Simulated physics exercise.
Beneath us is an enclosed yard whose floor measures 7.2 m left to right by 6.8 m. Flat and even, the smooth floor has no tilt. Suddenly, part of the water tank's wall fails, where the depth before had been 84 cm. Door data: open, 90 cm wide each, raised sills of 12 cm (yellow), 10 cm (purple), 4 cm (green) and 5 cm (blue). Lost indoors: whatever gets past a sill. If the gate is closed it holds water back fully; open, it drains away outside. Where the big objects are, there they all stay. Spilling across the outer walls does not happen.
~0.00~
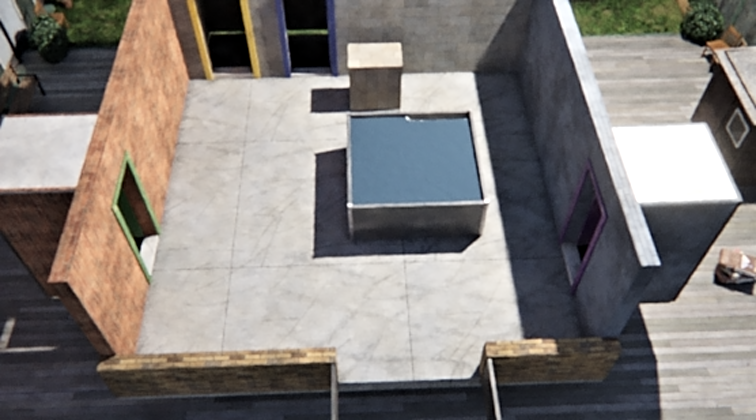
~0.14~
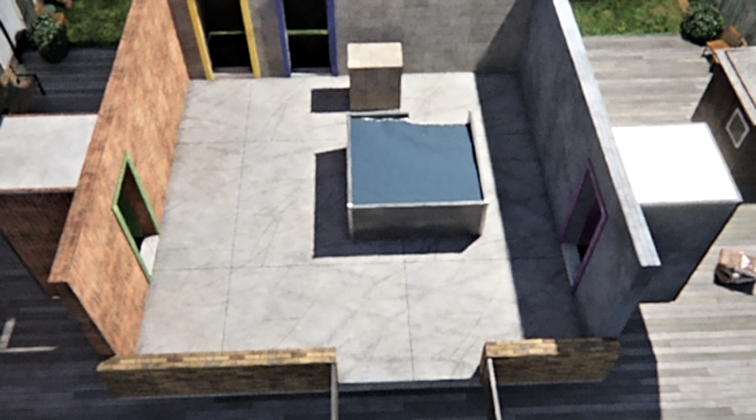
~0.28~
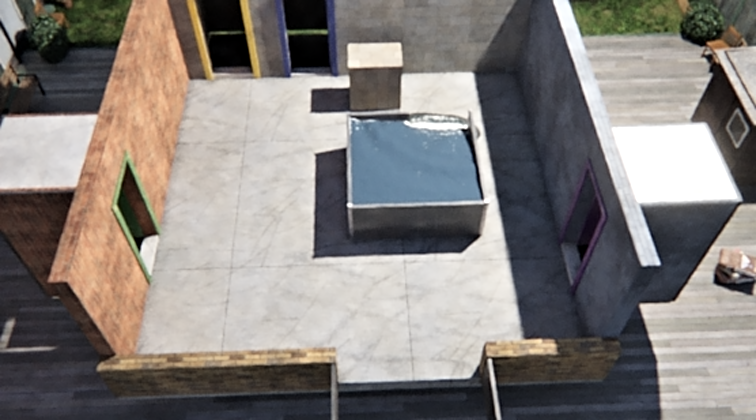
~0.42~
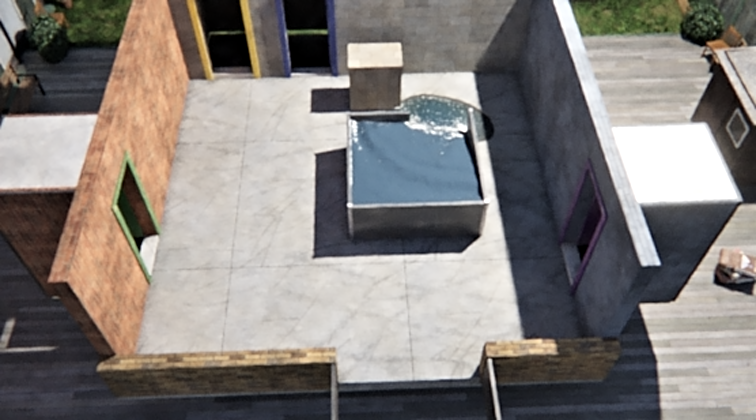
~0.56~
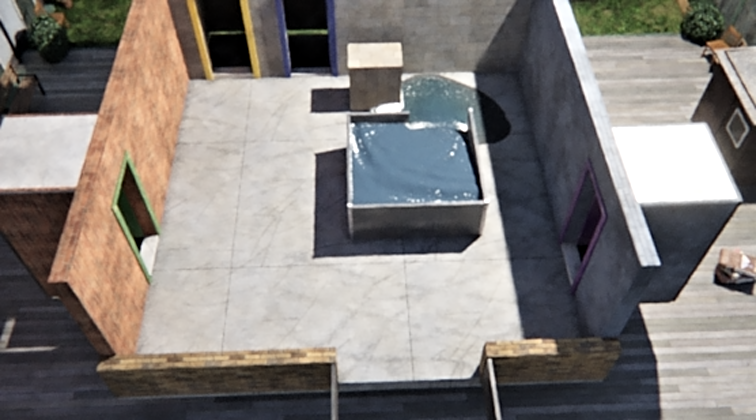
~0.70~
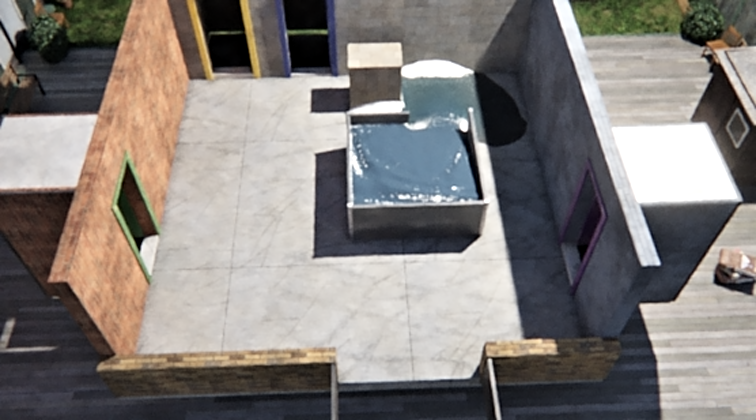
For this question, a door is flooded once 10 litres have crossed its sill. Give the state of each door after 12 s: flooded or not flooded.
Result: The yellow door lets in less than the limit; the purple door lets in more than the limit; the green door lets in more than the limit; the blue door lets in more than the limit.
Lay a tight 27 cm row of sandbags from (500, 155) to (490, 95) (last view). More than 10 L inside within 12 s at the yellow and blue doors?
At the yellow door the limit is not reached, and at the blue door it is exceeded.
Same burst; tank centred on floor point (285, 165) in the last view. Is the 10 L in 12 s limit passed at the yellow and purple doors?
Yellow: Within limit; purple: Within limit.
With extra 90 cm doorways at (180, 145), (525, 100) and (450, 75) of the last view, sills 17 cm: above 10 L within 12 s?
Check each in turn: The first fails, the second succeeds, the third succeeds.
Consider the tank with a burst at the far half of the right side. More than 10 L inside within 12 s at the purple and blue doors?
Door purple stays within, door blue goes beyond.
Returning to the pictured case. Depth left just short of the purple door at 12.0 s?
The depth there is near 8.5 cm.
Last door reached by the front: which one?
The green one.
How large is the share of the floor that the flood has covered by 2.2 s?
25 %.
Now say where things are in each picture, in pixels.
Still water, 84 cm deep, in the water tank at (414, 159), in the first frame.
Water pours out on the water tank's far side and has run 0.7 m, to a hidden place; typically 11 cm deep outside, 84 cm at the water tank's back, in the second frame.
Water pours out on the water tank's far side and has run 1.0 m, to a hidden place; typically 13 cm deep outside, 84 cm at the water tank's back, in the third frame.
The front is at (422, 96), 1.5 m from the gap on the water tank's far side; 2.4 m2 of floor is under water; 84 cm left at the back of the water tank, in the fourth frame.
Water pours out on the water tank's far side and has run 2.1 m, to (417, 77); typically 8 cm deep outside, 80 cm at the water tank's back, in the fifth frame.
The front is at (477, 74), 2.4 m from the gap on the water tank's far side; 5.1 m2 of floor is under water; 72 cm left at the back of the water tank, in the sixth frame.
After 1.4 s water covers 15 % of the floor and is deepest (64 cm) near (514, 77); yellow door not reached, purple door not reached, green door not reached, blue door 2 cm at the sill, 0 L in.
After 2.2 s water covers 25 % of the floor and is deepest (56 cm) near (464, 78); yellow door 4 cm at the sill, 0 L in, purple door not reached, green door not reached, blue door 11 cm at the sill, 3 L in.
After 3.5 s water covers 45 % of the floor and is deepest (36 cm) near (498, 83); yellow door 3 cm at the sill, 0 L in, purple door 5 cm at the sill, 0 L in, green door not reached, blue door 9 cm at the sill, 19 L in.
After 7.0 s water covers 90 % of the floor and is deepest (22 cm) near (514, 362); yellow door 8 cm at the sill, 0 L in, purple door 14 cm at the sill, 8 L in, green door 5 cm at the sill, 0 L in, blue door 6 cm at the sill, 34 L in.
After 12.0 s water covers 100 % of the floor and is deepest (12 cm) near (559, 360); yellow door 8 cm at the sill, 0 L in, purple door 9 cm at the sill, 32 L in, green door 11 cm at the sill, 30 L in, blue door 3 cm at the sill, 35 L in.
